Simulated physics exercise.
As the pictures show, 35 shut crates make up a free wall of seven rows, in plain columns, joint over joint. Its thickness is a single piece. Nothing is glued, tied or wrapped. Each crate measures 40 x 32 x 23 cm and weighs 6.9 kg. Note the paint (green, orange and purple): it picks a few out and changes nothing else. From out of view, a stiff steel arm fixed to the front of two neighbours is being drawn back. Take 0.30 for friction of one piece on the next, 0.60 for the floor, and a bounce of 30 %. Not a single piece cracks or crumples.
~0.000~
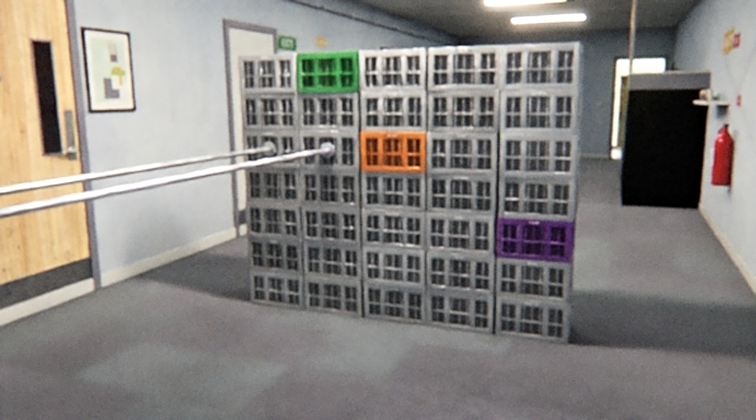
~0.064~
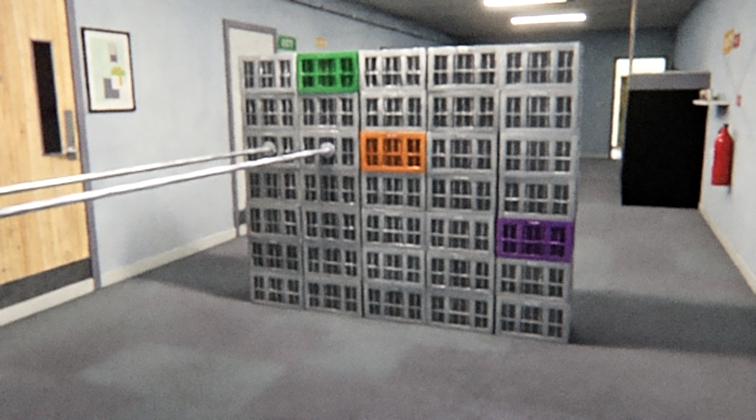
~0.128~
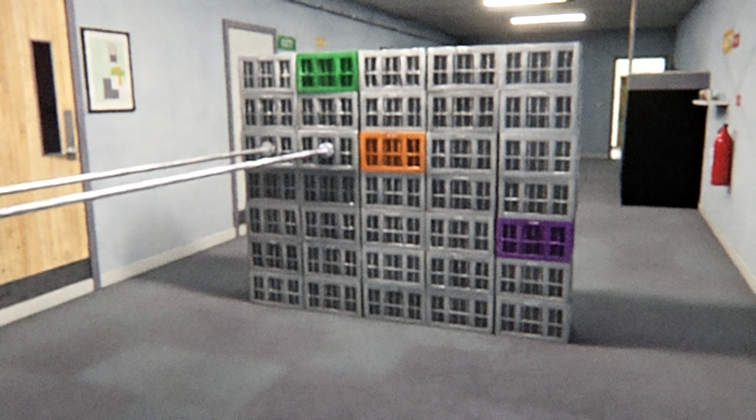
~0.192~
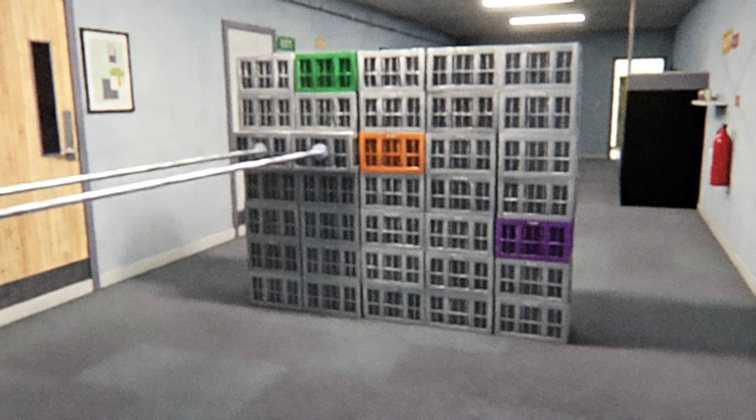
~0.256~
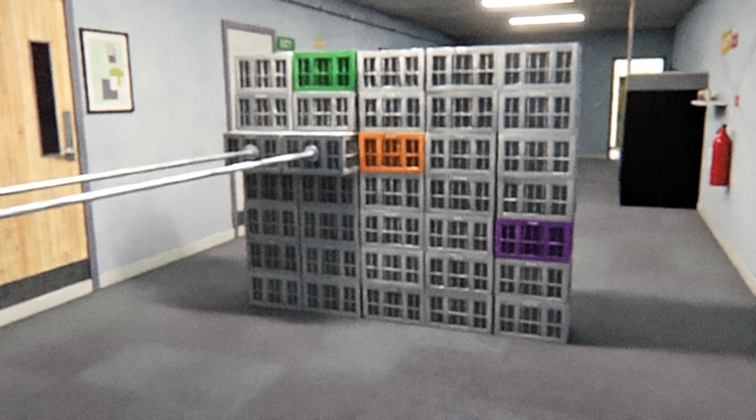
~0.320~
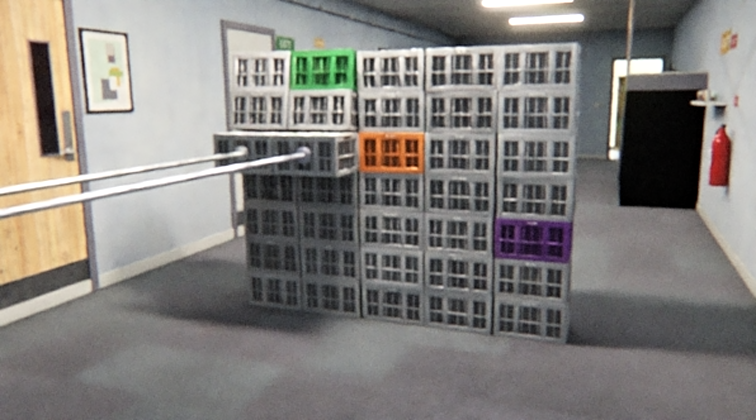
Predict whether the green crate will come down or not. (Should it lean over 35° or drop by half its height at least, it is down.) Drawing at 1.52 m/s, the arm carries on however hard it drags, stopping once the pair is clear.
The green crate will come down.
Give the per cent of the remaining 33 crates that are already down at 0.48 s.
By then, 10 per cent.
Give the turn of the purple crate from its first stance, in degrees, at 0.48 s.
Close to 0° of tilt compared with the start.
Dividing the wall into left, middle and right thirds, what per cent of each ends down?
Per cent by third - left: 30; middle: 0; right: 0.
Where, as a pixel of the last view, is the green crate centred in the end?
Roughly at (368, 270).
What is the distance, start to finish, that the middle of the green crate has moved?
Start and end lie near 150 cm apart.
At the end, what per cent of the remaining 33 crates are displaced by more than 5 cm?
I count 15 % as shifted.
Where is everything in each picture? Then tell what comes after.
In the first frame (we follow the side turned to the camera), pulled crate (285, 141) not yet moving; green crate (327, 72); purple crate (533, 240); orange crate (392, 152); no other piece has moved.
Pulled crate (285, 141) not yet moving; green crate (326, 72), in the second frame.
Pulled crate (283, 142) 18 mm out; green crate (326, 72), in the third frame.
Pulled crate (276, 143) 9 cm out; green crate (325, 73); 2 stirred so far, in the fourth frame.
Pulled crate (267, 144) 19 cm out; green crate (323, 72) displaced 32 mm; 4 stirred so far, in the fifth frame.
Pulled crate (258, 146) 29 cm out; green crate (321, 70) tipped 7°; purple crate (531, 241); orange crate (391, 153); steepest lean 8°, the crate at (318, 110); 4 stirred so far, in the sixth frame.
Around 0.48 s, 4 of the 33 other crates down; green crate tipped 40°, 13 cm lower.
Around 0.74 s, 4 of the 33 other crates down; green crate on its side.
Around 1.54 s, 4 of the 33 other crates down; green crate tipped 6°, 1.38 m lower.
Finally (2.9 s), 4 of the 33 other crates down; green crate 1.39 m lower; purple crate unmoved; orange crate unmoved. Seen by the last camera, middles, green crate near (368, 270), purple crate near (535, 234).
